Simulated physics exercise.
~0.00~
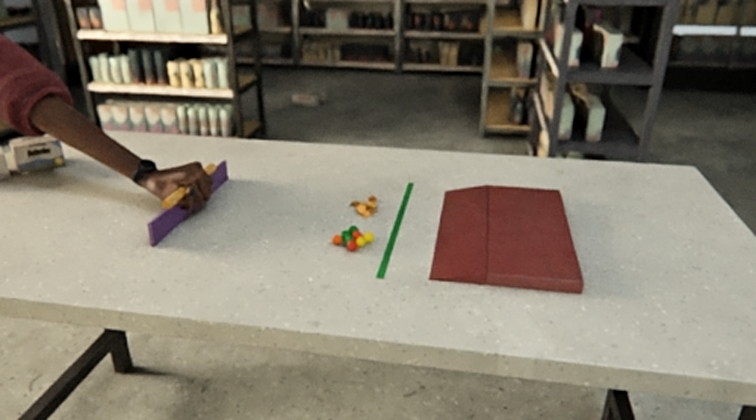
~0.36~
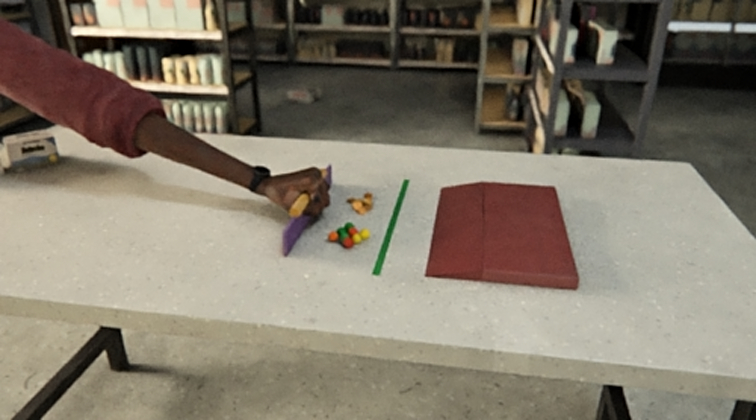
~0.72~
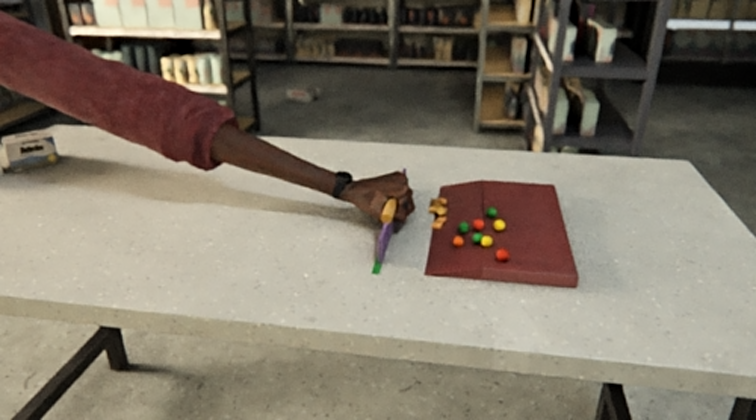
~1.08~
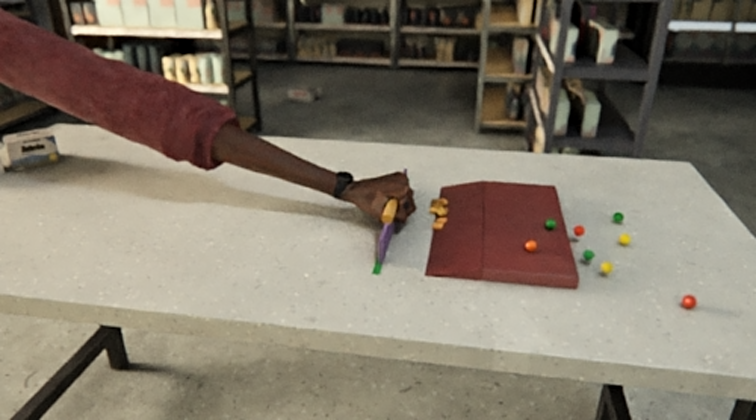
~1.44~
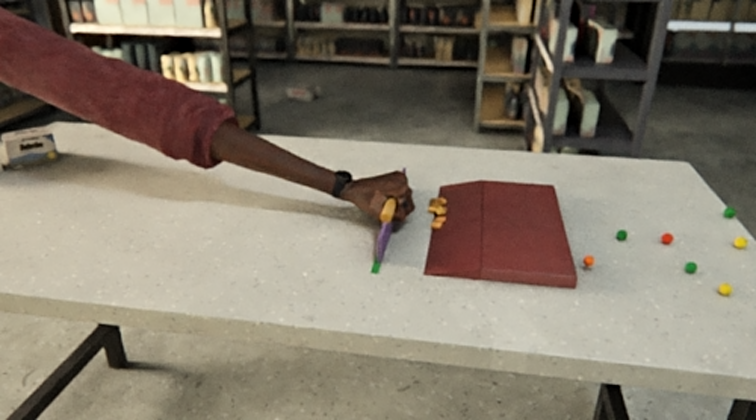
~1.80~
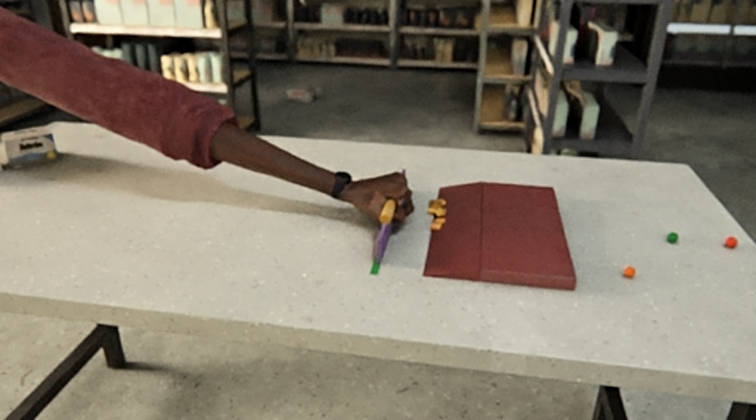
In this clip, a hand slides a purple scraper rightward across a table, pushing two small heaps toward a dark red ramped slab, and stops at green tape; the colourful balls roll over the slab and onward, some leaving view, while the brownish pieces stay by the ramp's lower edge.
